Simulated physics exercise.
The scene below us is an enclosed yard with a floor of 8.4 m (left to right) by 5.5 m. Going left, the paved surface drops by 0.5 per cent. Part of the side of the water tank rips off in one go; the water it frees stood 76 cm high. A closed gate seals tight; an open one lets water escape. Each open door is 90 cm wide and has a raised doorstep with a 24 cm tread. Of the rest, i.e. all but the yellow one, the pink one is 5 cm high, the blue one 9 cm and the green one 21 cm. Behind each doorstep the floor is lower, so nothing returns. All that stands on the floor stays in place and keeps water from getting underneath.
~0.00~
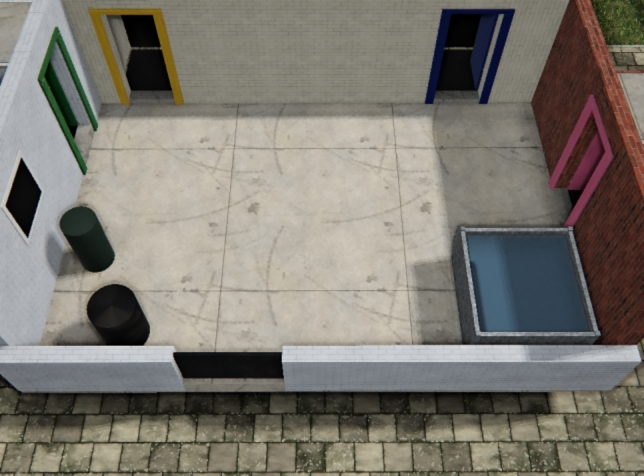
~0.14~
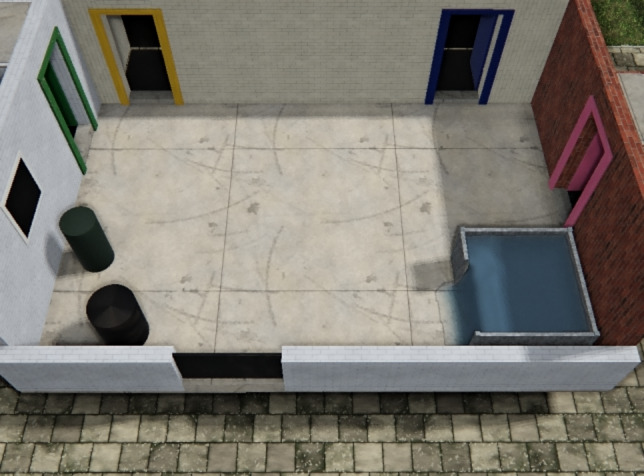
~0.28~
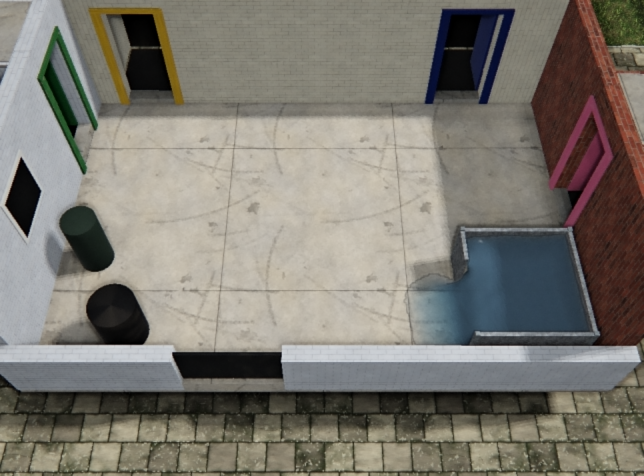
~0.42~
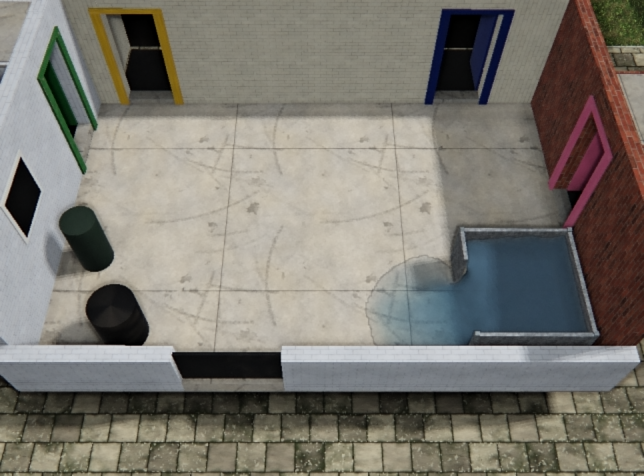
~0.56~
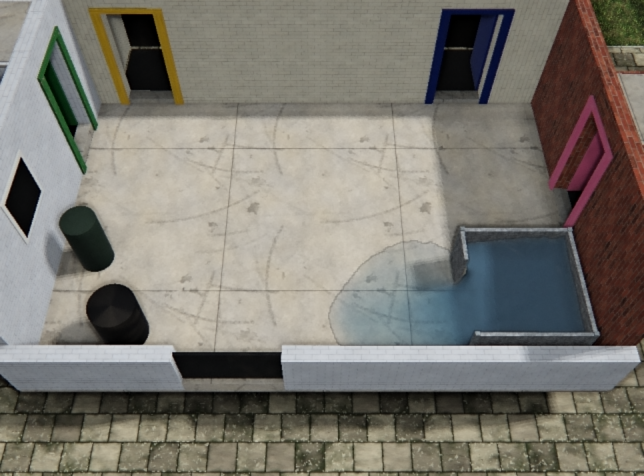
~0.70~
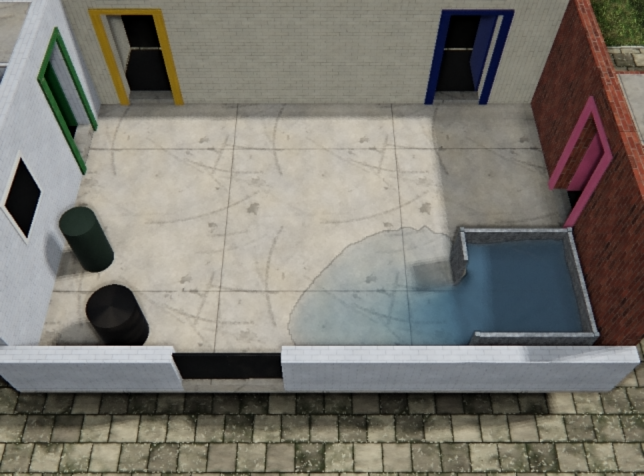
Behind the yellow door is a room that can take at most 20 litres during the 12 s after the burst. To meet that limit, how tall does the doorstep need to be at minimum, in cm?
At least 15 cm or so.
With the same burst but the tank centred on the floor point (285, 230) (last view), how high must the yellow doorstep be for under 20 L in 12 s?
Then roughly 13.5 cm.
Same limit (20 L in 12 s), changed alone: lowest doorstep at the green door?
At green, roughly 11.5 cm.
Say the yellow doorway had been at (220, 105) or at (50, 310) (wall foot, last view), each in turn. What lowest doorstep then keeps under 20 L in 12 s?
First place around 6.0 cm, second around 15 cm.
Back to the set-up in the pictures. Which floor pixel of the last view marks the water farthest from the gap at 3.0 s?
Lab note: Front tip approx. at (80, 187).
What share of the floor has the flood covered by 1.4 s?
Some 30 in a hundred.
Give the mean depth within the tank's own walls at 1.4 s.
Mean depth: Approx. 39 cm.
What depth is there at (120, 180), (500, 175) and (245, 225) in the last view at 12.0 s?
Depth: About 7, 4, 5 cm.
After 1.4 s water covers 30 % of the floor, deepest (33 cm) near (453, 335); it has not reached the yellow door.
After 3.0 s water covers 50 % of the floor, deepest (30 cm) near (115, 265); it has not reached the yellow door.
After 12.0 s water covers 100 % of the floor, deepest (8 cm) near (72, 220); 7 cm at the yellow door, 71 litres in over its 11 cm doorstep.
At the yellow door as built, the water arrived by 4.2 s and peaked near 19 cm at 5.2 s.
With a doorstep of 12.5 cm, 46 litres would have come in within the 12 s; with 17 cm, 8 litres. So under 20 litres takes about 15 cm.
